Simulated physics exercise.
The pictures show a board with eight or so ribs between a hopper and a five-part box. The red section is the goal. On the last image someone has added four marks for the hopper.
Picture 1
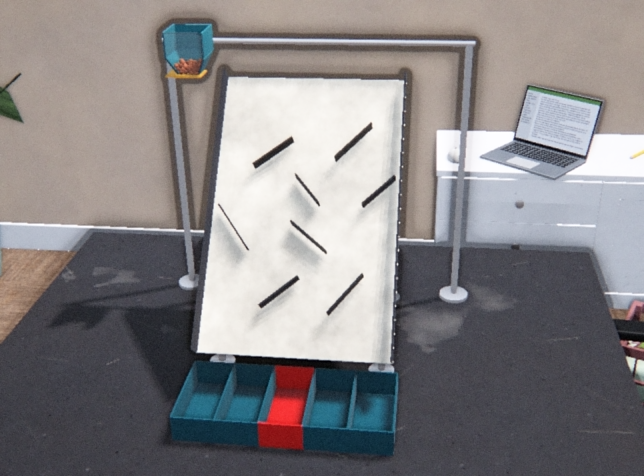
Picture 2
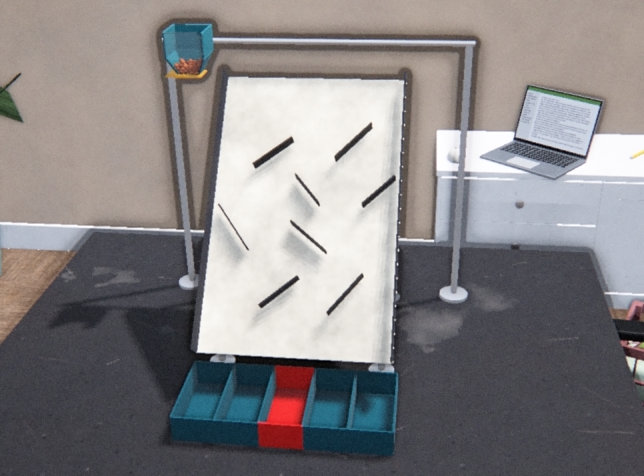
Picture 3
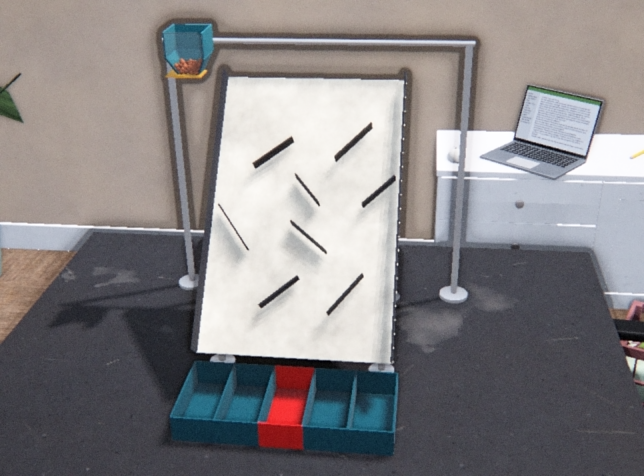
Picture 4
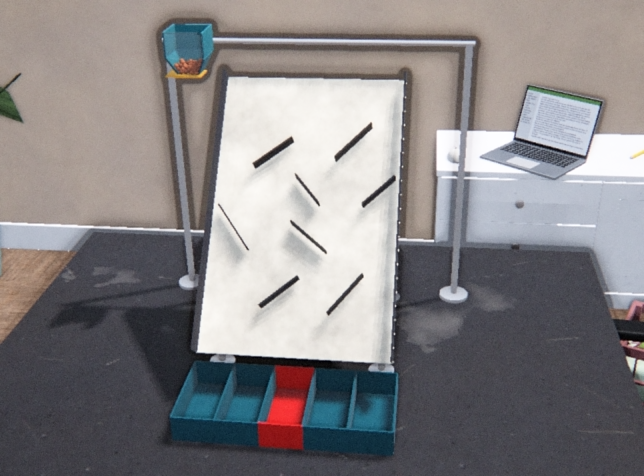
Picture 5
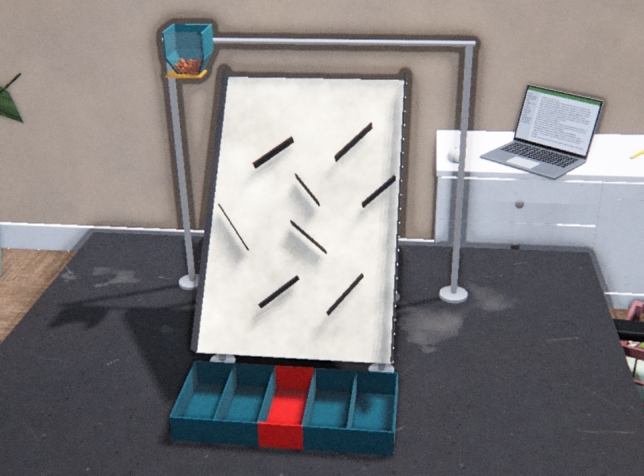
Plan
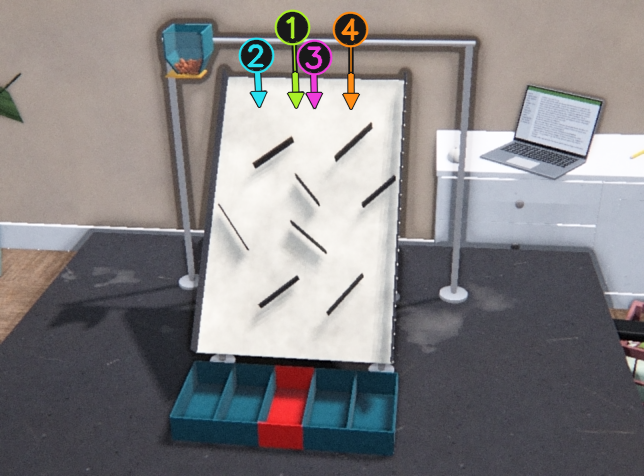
On a dark tabletop, a ribbed white board stands behind a five-part box, and nothing moves.
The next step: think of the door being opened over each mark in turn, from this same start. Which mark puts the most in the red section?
It is 4.
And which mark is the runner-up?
It is 3.
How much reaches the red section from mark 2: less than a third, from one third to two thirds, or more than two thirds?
Mark 2 gives less than a third.
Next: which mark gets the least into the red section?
That would be 2.
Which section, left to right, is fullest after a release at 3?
It is the third one.
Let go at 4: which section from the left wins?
It is the third one.
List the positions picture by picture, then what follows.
Hopper at (190, 65), clay pellets, door shut, in the first frame.
Ribs (252, 164) to (292, 136), (334, 157) to (372, 122), (295, 173) to (318, 202), in the second frame.
Ribs (362, 203) to (395, 175), (218, 204) to (246, 247), (290, 220) to (326, 251), in the third frame.
Ribs (258, 305) to (298, 275), (326, 313) to (363, 273), in the fourth frame.
Red section at (281, 434), number 3 of 5 from the left, in the fifth frame.
On the marked copy, mark 1 meets the board at (296, 102); mark 2 meets the board at (259, 101); mark 3 meets the board at (314, 102); mark 4 meets the board at (351, 103).
For mark 1, about a third in the red section, about two thirds in other sections, a stray few outside the box.
For mark 2, none in the red section, nearly all in other sections, a stray few held on the board.
For mark 3, about half in the red section, about half in other sections.
For mark 4, nearly all in the red section, a small part in other sections.
